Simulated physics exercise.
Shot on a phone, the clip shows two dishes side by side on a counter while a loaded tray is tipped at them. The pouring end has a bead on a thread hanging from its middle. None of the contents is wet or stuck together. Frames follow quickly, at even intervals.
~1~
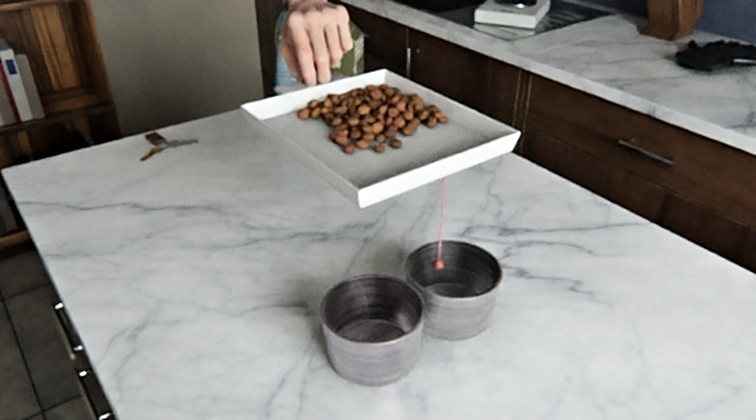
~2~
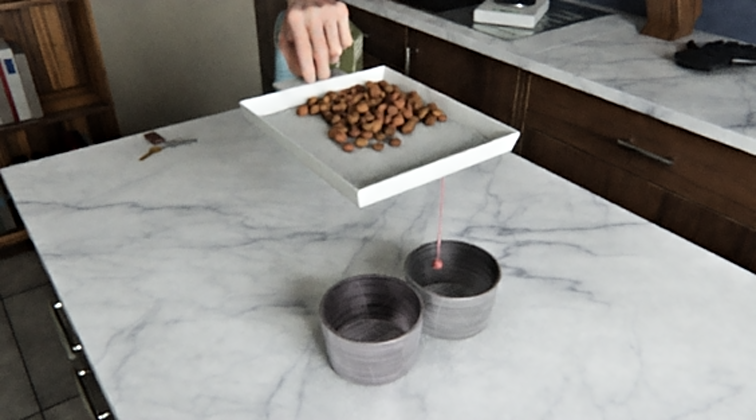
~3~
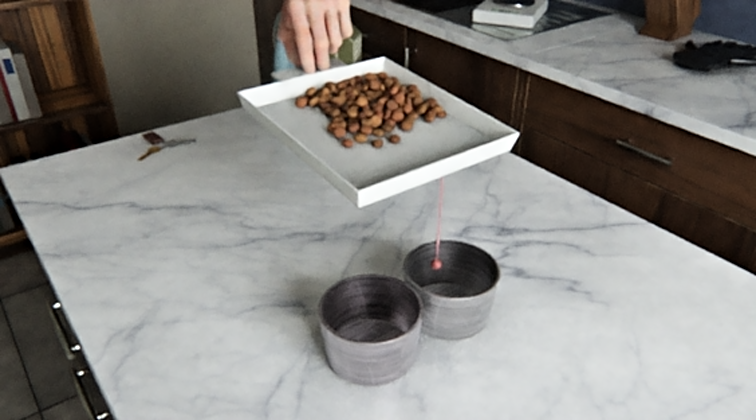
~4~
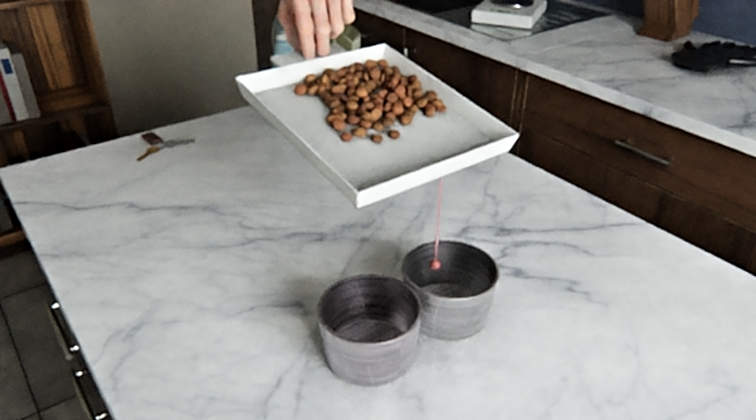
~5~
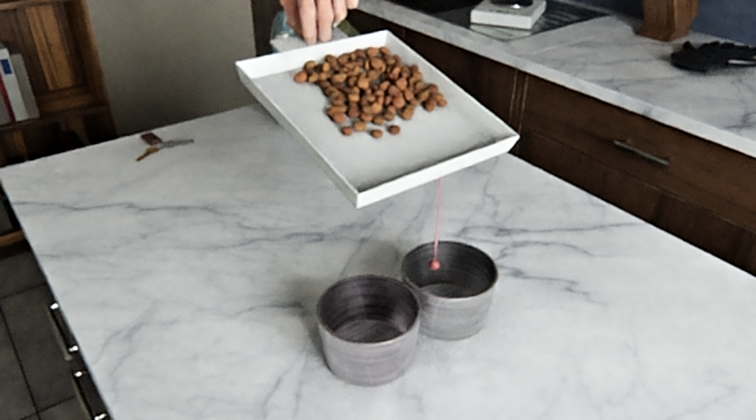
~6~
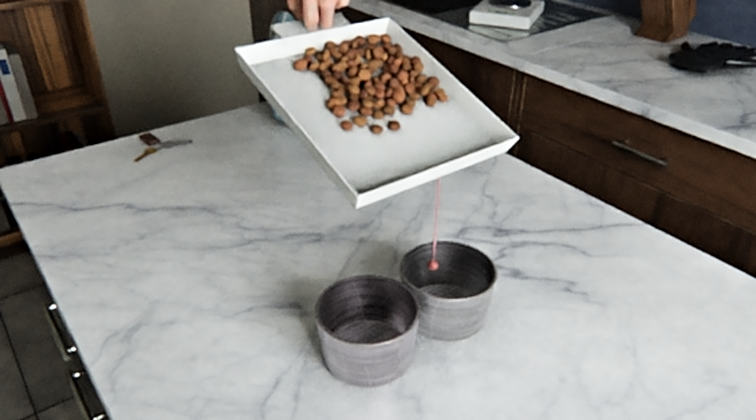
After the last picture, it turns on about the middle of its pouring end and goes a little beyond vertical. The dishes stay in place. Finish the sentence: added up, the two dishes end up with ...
... under half of it.
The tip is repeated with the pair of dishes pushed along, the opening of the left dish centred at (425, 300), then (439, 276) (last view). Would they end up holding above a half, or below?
Try 1: A majority of it. Try 2: A minority of it.
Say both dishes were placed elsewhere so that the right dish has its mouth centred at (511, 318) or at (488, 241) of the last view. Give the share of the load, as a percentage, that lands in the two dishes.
Approximately 40 percent, followed by approximately 10 percent.
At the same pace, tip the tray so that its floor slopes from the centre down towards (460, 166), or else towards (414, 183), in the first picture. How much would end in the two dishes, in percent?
First heading roughly 20 %, second roughly 40 %.
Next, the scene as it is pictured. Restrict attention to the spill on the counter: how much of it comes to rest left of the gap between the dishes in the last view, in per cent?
0 per cent, roughly.
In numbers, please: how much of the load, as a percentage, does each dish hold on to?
Left dish 0 per cent; right dish 10 per cent.
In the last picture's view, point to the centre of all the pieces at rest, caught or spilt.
Roughly at pixel (498, 358).
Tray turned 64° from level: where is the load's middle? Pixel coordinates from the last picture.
Its middle sits at about pixel (462, 155).
Just after the last frame, tray tipped steeply; the larger part on the tray; about a tenth in the air.
A moment on, tray tipped past a quarter turn; roughly half on the tray; just a few in the left dish; about a tenth in the right dish; roughly half outside both; just a few in the air.
Further on, tray tipped past a quarter turn; just a few in the left dish; about a tenth in the right dish; the larger part outside both.
When it is over, tray tipped past a quarter turn; just a few in the left dish; about a tenth in the right dish; the larger part outside both.
